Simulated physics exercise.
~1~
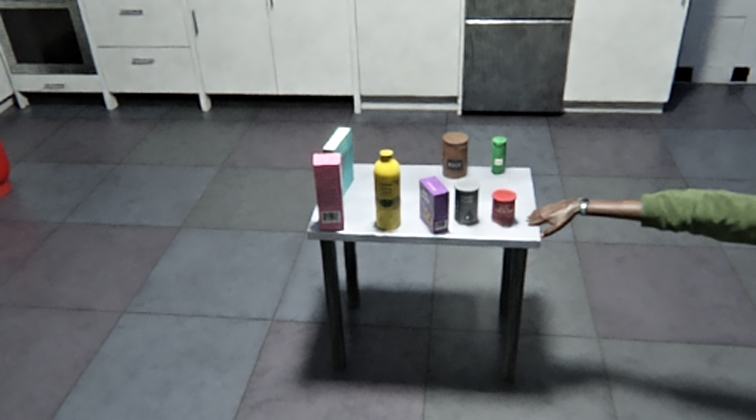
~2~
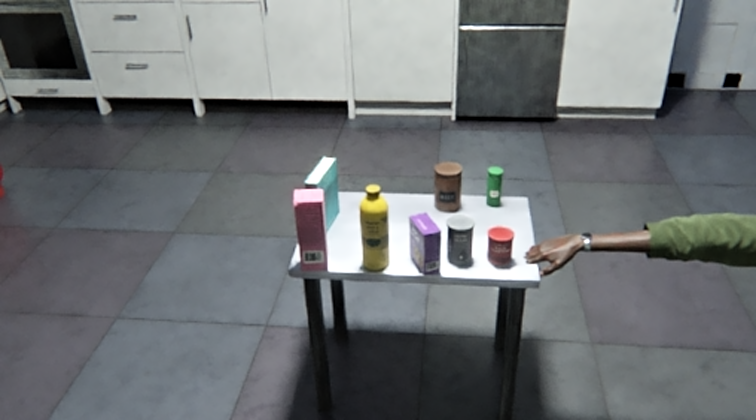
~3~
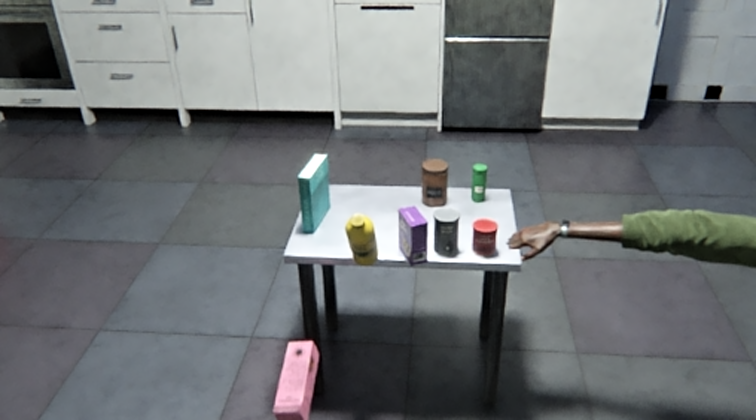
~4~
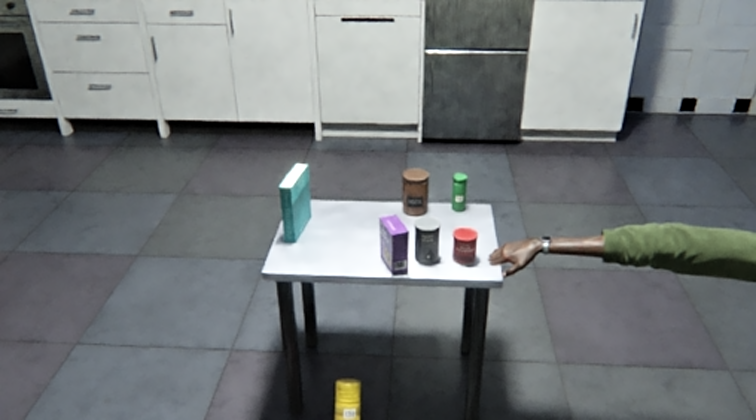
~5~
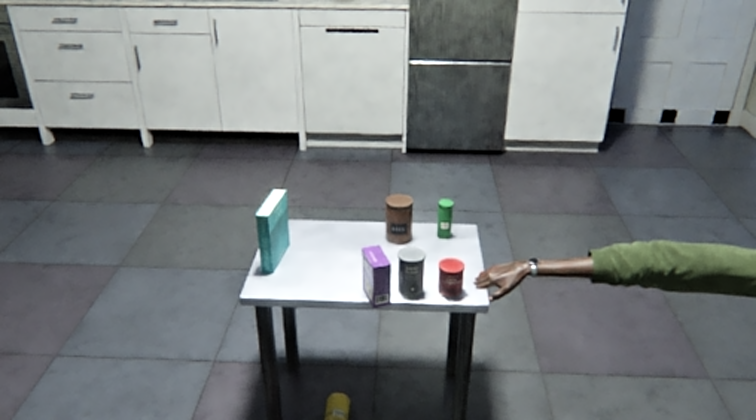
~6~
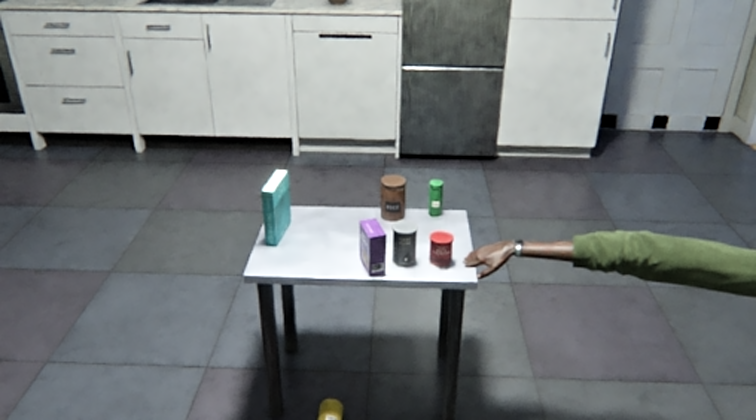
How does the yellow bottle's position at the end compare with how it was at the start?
At the start the yellow bottle was standing upright on the table. By the end it was lying on its side on the floor.
